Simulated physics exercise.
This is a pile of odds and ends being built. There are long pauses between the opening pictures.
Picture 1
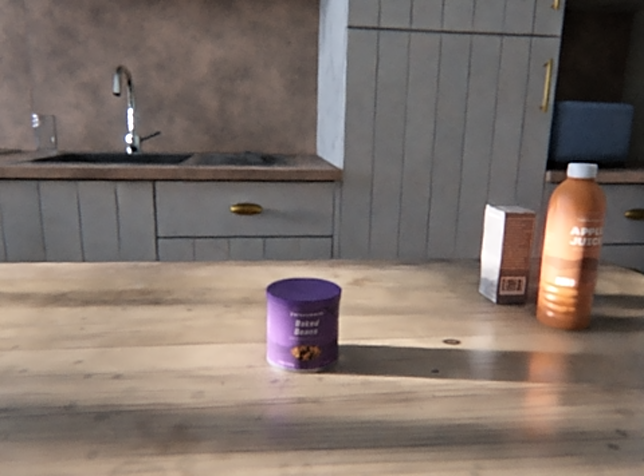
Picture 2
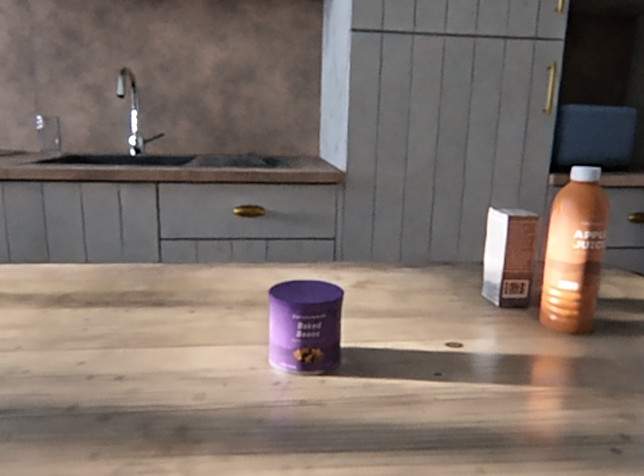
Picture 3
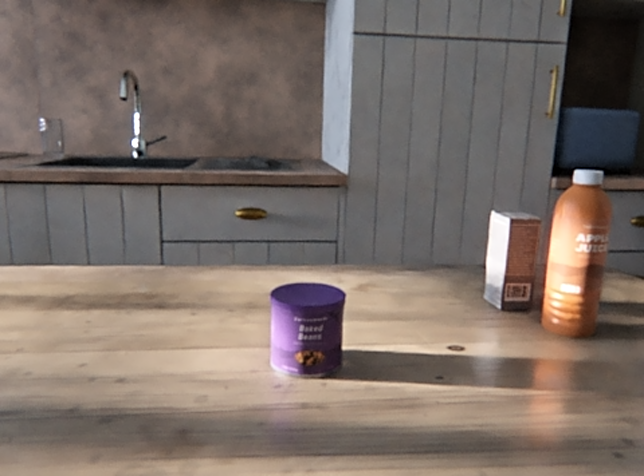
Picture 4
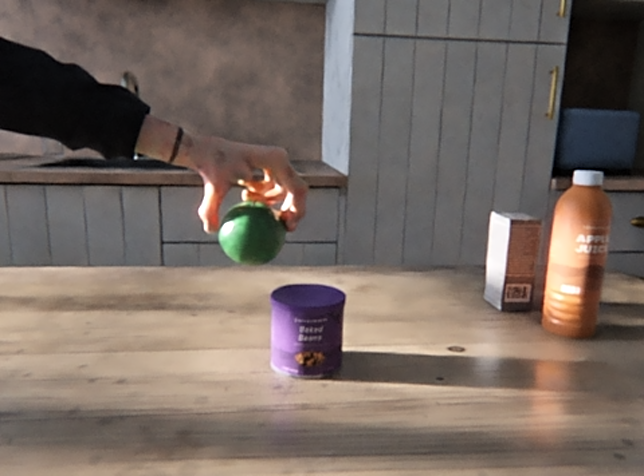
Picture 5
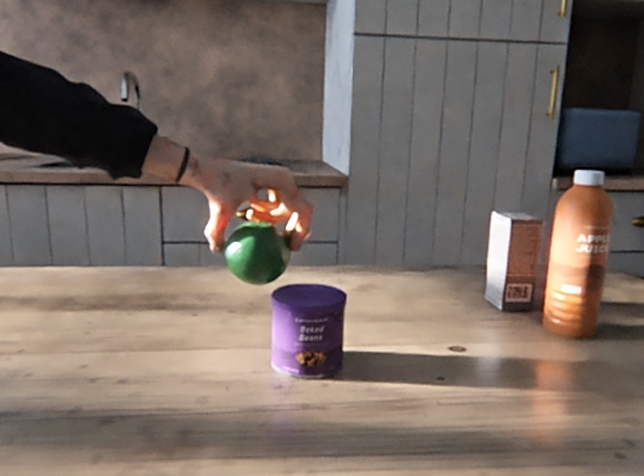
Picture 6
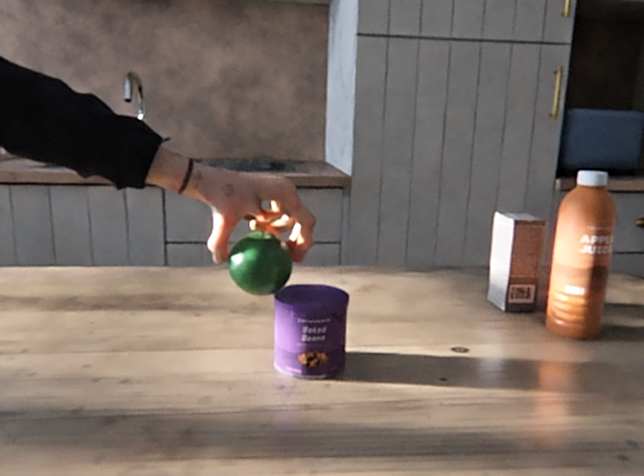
A hand in a dark sleeve came in from the left holding a green apple and lowered it slightly beside the rim of a purple pot, with an orange bottle and a carton standing to the right.
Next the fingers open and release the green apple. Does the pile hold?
The pile gives way.
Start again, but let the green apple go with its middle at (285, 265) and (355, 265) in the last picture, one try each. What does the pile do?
First, it keeps its balance; second, it gives way.
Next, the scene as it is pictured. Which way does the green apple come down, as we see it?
It goes to the left.
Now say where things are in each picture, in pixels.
In the first picture, the last thing is not in view yet; orange bottle (572, 245).
In the second picture, the last thing is not in view yet; grey carton (509, 257).
In the third picture, the last thing is not in view yet; purple pot (307, 328).
The fourth picture shows still above its spot; green apple (253, 233); orange bottle (578, 253).
The fifth picture shows still above its spot; green apple (258, 253); grey carton (512, 261).
The sixth picture shows set down, still held; green apple (261, 264); purple pot (311, 330).
Then, 0.20 s on from there, things are still on the move.
Then, 0.30 s on from there, green apple now fallen.
Then, 0.40 s on from there, nothing new.
In the end, fallen, green apple; the other 3 unmoved. At the end, from the last picture's camera, green apple near (219, 337). The pile loses its balance.
